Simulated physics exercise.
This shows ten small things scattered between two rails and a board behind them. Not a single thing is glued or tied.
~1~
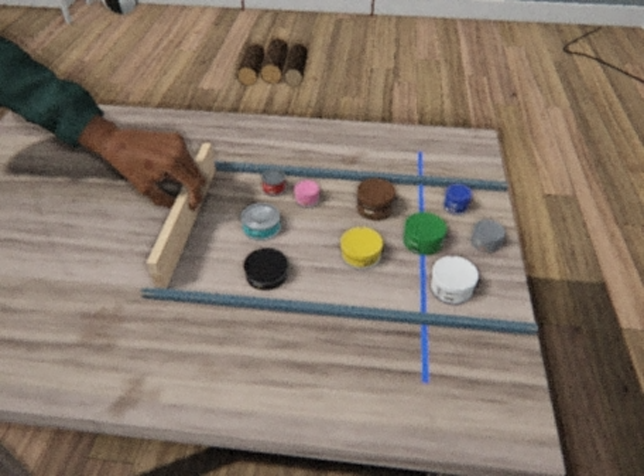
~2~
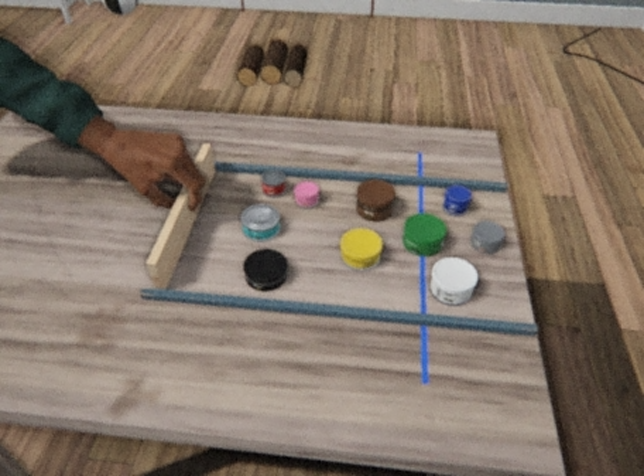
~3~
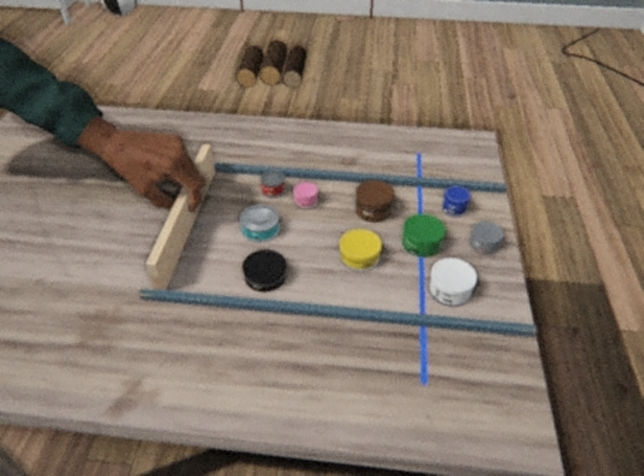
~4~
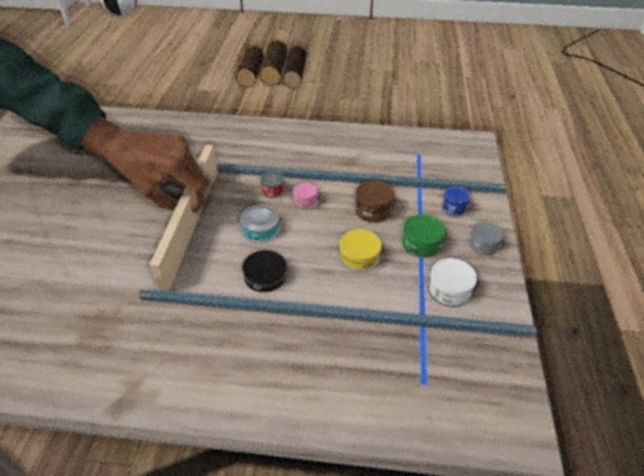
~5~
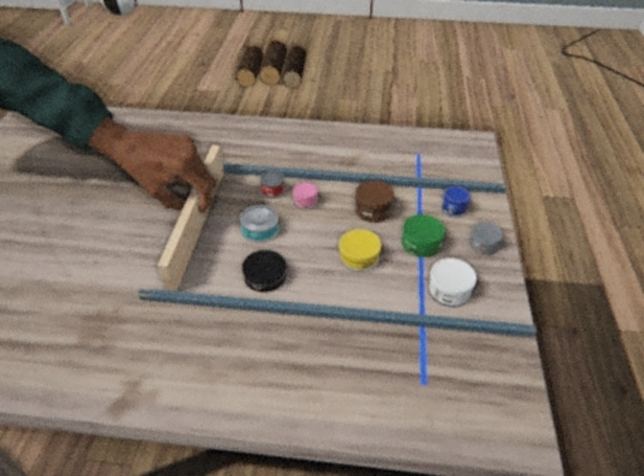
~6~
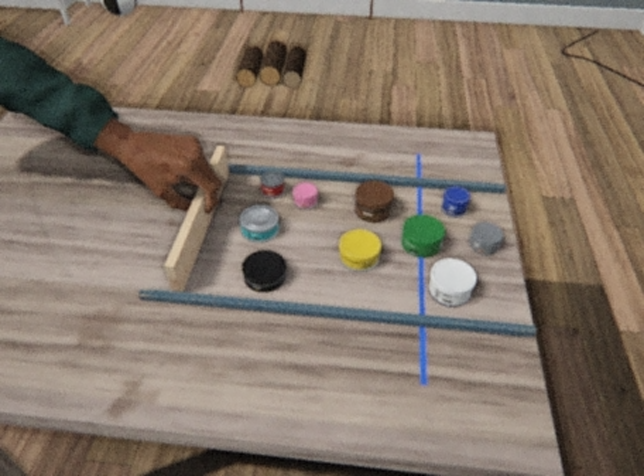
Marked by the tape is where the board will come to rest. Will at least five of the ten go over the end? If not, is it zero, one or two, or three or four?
It ends with no piece gone from the top.
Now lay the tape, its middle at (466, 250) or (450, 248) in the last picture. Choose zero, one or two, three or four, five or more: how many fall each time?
Taken in order, that's either three or four and then just one or two down.
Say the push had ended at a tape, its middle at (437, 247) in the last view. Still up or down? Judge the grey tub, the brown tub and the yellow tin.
Grey tub goes off, brown tub stays put, yellow tin stays put.
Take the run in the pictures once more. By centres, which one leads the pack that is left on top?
Result: Grey tub.
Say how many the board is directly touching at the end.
5 in contact.
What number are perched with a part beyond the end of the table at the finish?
The tally is 1.
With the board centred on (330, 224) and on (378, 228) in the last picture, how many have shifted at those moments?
6 and 7.
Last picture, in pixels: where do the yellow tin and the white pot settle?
Yellow tin: About (443, 262); white pot: About (483, 281).
Soon after, none off yet; grey tub at rest near (486, 239); blue tin at rest near (456, 202); white pot at rest near (452, 283).
At rest, the number that fall off is zero.
